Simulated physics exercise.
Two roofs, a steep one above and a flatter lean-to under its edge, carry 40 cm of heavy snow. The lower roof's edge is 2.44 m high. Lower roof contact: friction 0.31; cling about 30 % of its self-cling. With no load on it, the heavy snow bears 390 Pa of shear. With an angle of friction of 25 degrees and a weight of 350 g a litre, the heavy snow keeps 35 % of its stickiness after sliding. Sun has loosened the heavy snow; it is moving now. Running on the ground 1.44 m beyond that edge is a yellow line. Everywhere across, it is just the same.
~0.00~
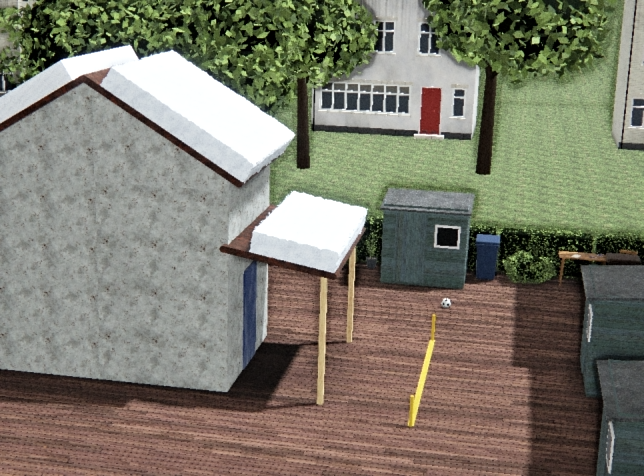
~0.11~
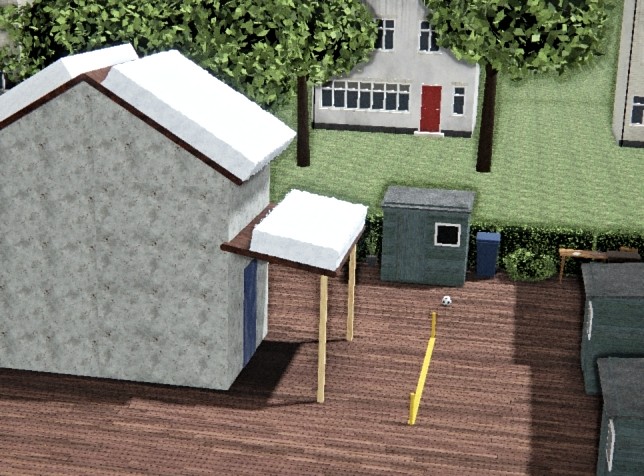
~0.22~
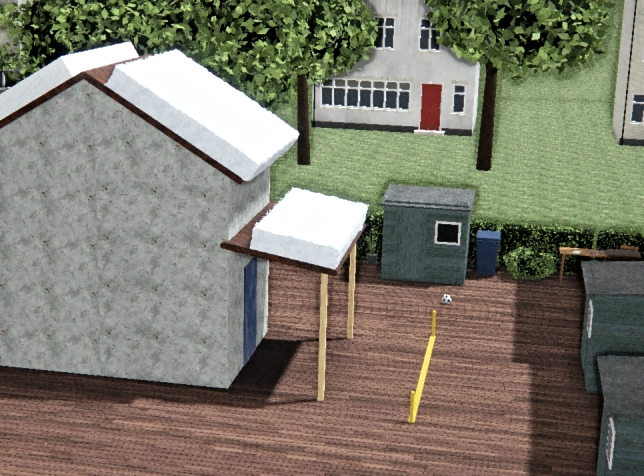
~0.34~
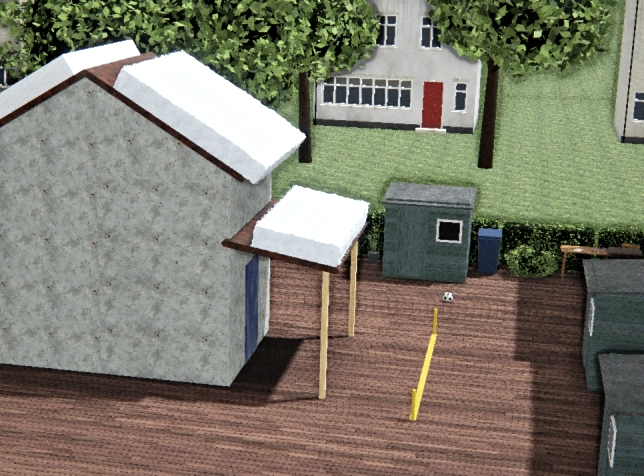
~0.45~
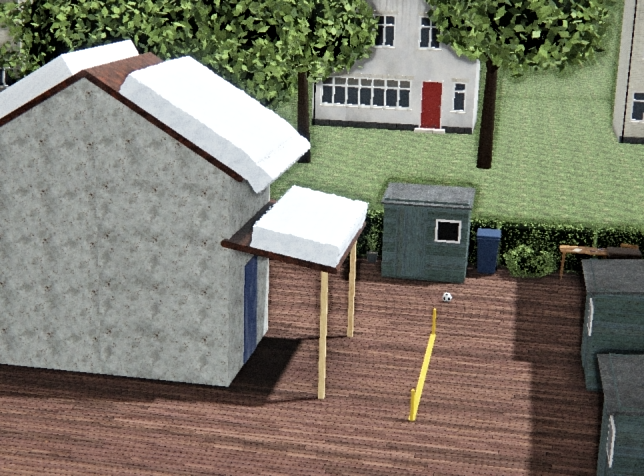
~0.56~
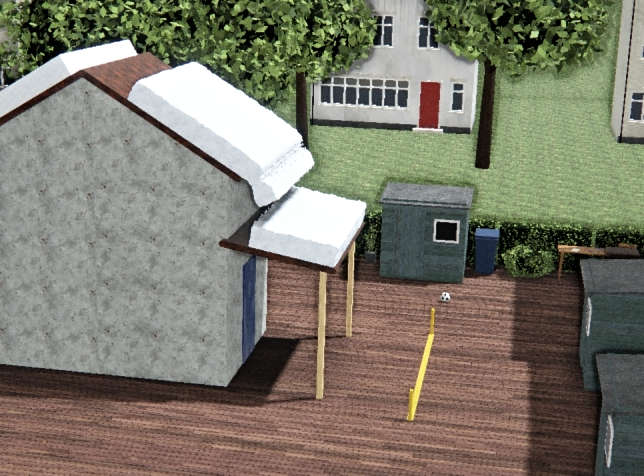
In a brick-paved yard beside a grey house, the thick snow on the steep upper roof slides slowly down to the right, baring reddish roofing near the ridge, then its leading edge pushes past the eave, cracking and drooping above the snow-covered lean-to.
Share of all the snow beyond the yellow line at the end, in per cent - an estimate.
53 %.
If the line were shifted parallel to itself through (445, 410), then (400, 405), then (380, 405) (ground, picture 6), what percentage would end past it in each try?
Respectively 45, 60 and 65 percent would end past it.
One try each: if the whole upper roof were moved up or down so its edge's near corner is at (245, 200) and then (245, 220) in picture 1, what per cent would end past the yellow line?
45 %, then 40 %.
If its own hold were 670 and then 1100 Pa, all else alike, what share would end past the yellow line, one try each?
About 55 % first, about 45 % second.
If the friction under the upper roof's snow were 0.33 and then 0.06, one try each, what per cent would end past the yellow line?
It would be 45 % the first time and 55 % the second.
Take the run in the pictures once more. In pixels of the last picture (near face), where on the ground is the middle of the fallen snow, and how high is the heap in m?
Middle near (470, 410); height roughly 0.4 m.
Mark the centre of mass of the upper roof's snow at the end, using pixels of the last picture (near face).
The middle sits at about (466, 375).
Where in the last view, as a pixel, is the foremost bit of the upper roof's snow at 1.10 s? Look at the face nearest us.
(334, 237), give or take.
After 1.10 s, none is below the lower edge and 0 % is past the line.
After 1.73 s, 40 % is below the lower edge and 7 % is past the line.
After 2.37 s, 69 % is below the lower edge and 53 % is past the line.
After 3.00 s, 69 % is below the lower edge and 53 % is past the line.
After 3.20 s, 69 % is below the lower edge and 53 % is past the line.
